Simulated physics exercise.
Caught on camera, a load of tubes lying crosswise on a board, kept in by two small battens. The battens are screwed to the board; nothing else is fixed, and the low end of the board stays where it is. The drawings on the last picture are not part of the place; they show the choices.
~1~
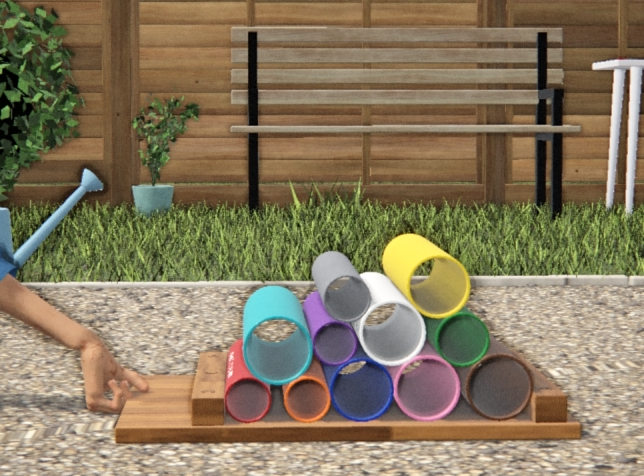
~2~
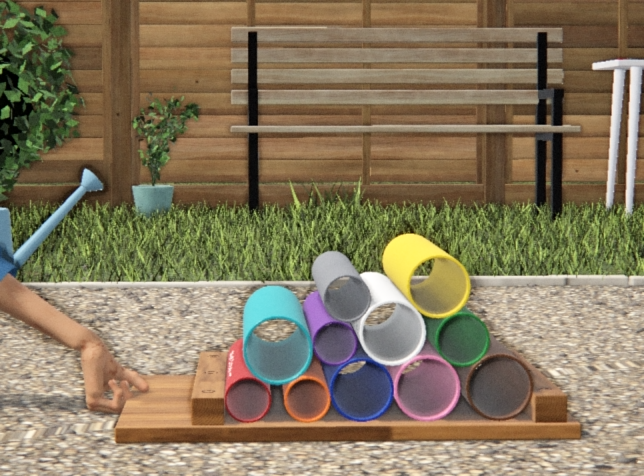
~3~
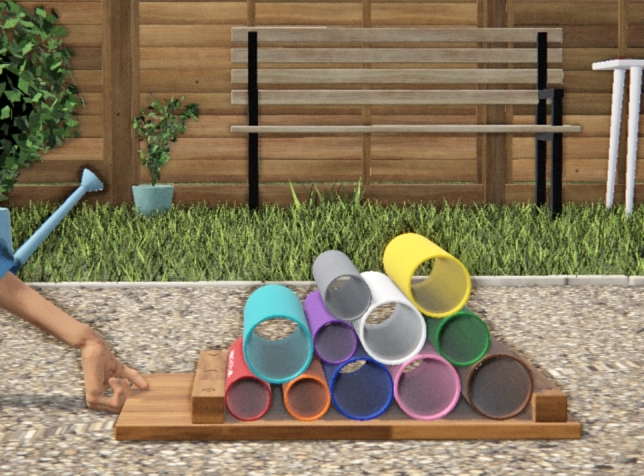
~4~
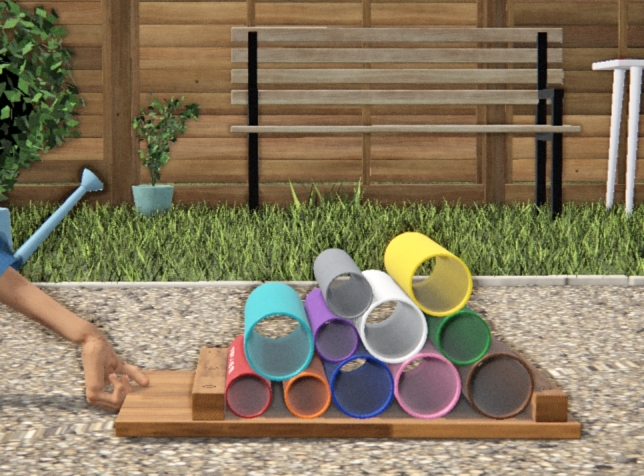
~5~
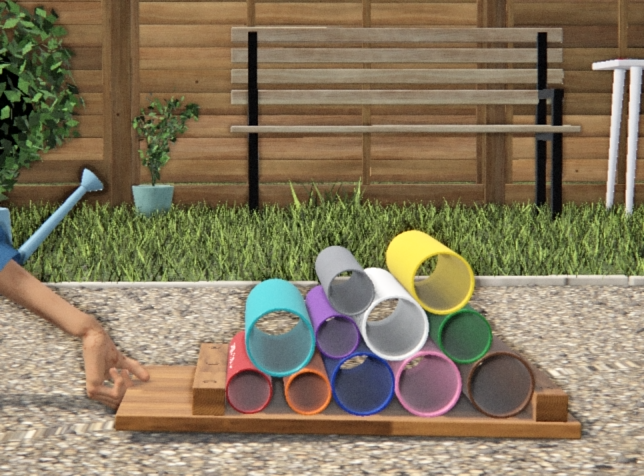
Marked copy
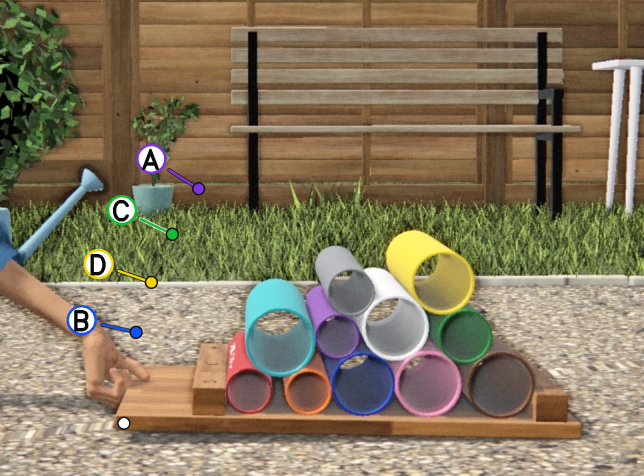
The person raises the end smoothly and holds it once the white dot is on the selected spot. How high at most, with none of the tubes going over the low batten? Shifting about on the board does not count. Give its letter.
Stop at D.
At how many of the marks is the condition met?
Two of the four.
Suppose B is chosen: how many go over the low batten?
It comes to none.
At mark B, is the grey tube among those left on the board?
The grey tube: Yes.
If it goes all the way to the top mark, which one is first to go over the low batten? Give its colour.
The yellow one.
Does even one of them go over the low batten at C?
Yes.
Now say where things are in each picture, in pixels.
The first picture shows turquoise tube (278, 350); purple tube (335, 343); green tube (462, 340).
The second picture shows green tube (462, 340); white tube (393, 332).
The third picture shows board (340, 391); red tube (248, 398); turquoise tube (278, 349); blue tube (362, 389).
The fourth picture shows board (340, 389); red tube (248, 395); orange tube (308, 396).
The fifth picture shows board (341, 386); red tube (249, 391); orange tube (308, 392).
On the marked copy, A at (198, 189); B at (136, 332); C at (173, 234); D at (152, 282); the white dot at (124, 423).
With D. Early on, board at 14°.
Further on, board at 20°.
At the end, board at 20°, none over the low batten.
As for the rest, A six over the low batten; B none over the low batten; C one over the low batten (yellow).
